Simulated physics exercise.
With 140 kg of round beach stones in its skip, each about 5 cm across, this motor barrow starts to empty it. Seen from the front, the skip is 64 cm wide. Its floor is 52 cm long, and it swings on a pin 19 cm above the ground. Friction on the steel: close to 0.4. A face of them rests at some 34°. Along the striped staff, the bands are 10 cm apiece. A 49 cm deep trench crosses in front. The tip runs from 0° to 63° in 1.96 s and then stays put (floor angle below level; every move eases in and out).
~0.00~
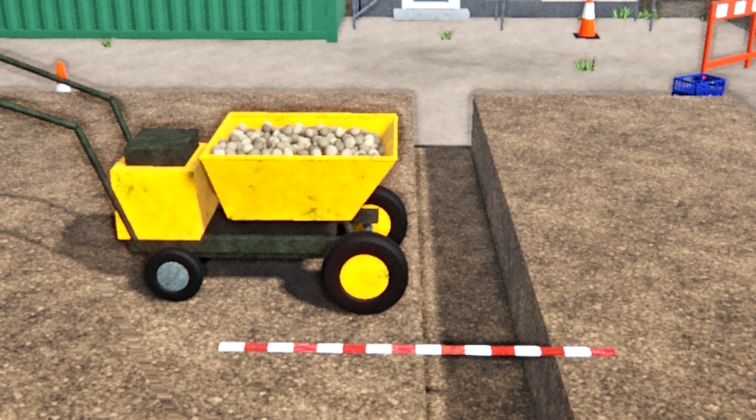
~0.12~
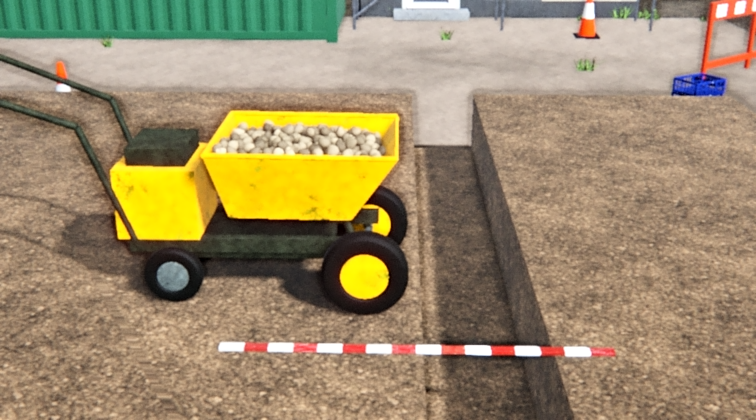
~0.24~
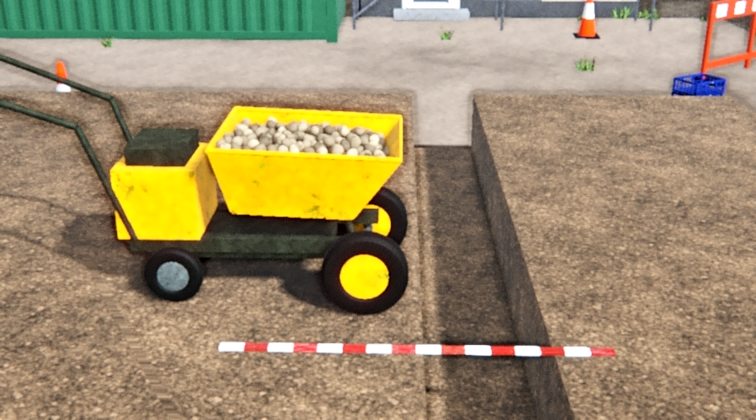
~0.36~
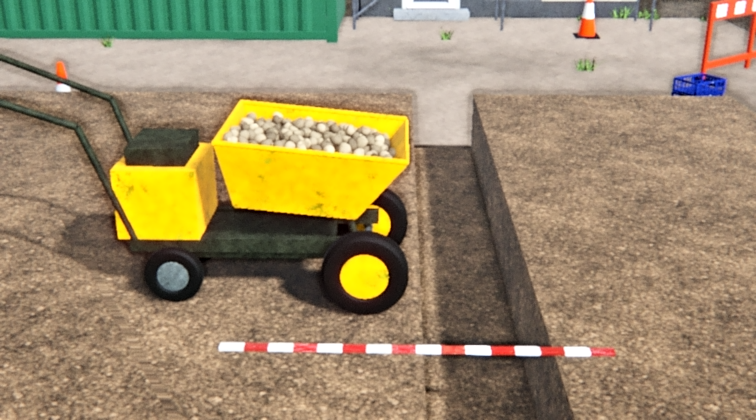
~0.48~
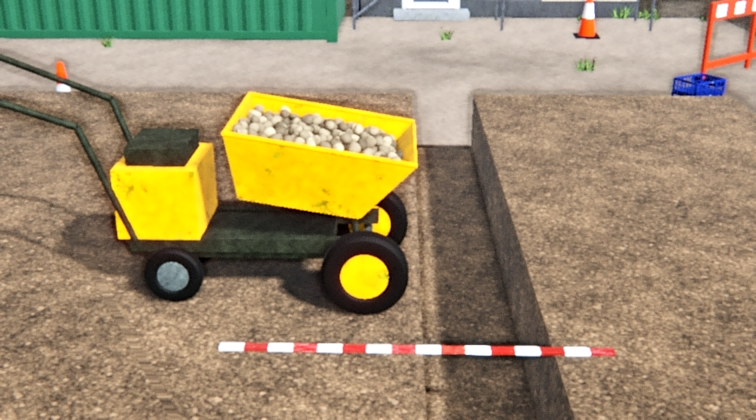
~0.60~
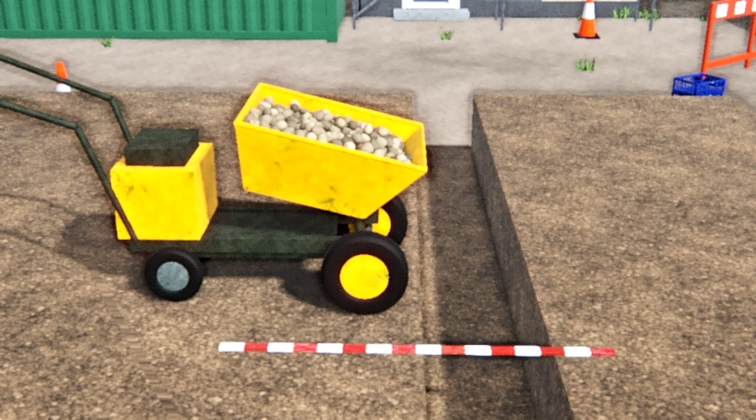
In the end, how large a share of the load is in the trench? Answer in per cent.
A share of roughly 66 %.
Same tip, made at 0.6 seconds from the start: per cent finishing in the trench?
Near 40 per cent.
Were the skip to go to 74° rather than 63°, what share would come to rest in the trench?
It would be near 70 per cent.
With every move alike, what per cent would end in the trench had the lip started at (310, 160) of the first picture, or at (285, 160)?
Roughly 85 in a hundred, then 75 in a hundred.
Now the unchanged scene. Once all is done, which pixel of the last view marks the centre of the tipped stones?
The resting stones are centred at roughly (504, 362).
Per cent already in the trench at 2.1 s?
About 25 per cent by then.
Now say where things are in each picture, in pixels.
The first picture shows lip at (395, 159), floor tilted 0°, highest stones at (313, 133).
The second picture shows lip at (397, 160), floor tilted 1°, highest stones at (310, 132); the stones move at 0.1 m/s on average.
The third picture shows lip at (401, 161), floor tilted 3°, highest stones at (293, 131); the stones move at 0.2 m/s on average.
In the fourth picture, the skip is at 6°, its lip at (408, 163); the top of the load is at (285, 127); the stones move at 0.3 m/s on average.
The fifth picture shows lip at (416, 166), floor tilted 9°, highest stones at (276, 119); the stones move at 0.3 m/s on average.
The sixth picture shows lip at (426, 170), floor tilted 14°, highest stones at (268, 111); the stones move at 0.4 m/s on average.
After 1.5 s the floor is at 53°; 99 % in the skip, 1 % in the trench; the foremost stones are at (497, 217).
After 2.1 s the floor is at 63°; 62 % in the skip, 25 % in the trench, 13 % past the trench; the foremost stones are at (615, 294).
After 2.4 s the floor is at 63°; 41 % in the skip, 38 % in the trench, 22 % past the trench; the foremost stones are at (670, 285).
After 4.4 s the floor is at 63°; 12 % in the skip, 66 % in the trench, 22 % past the trench; the foremost stones are at (704, 282).
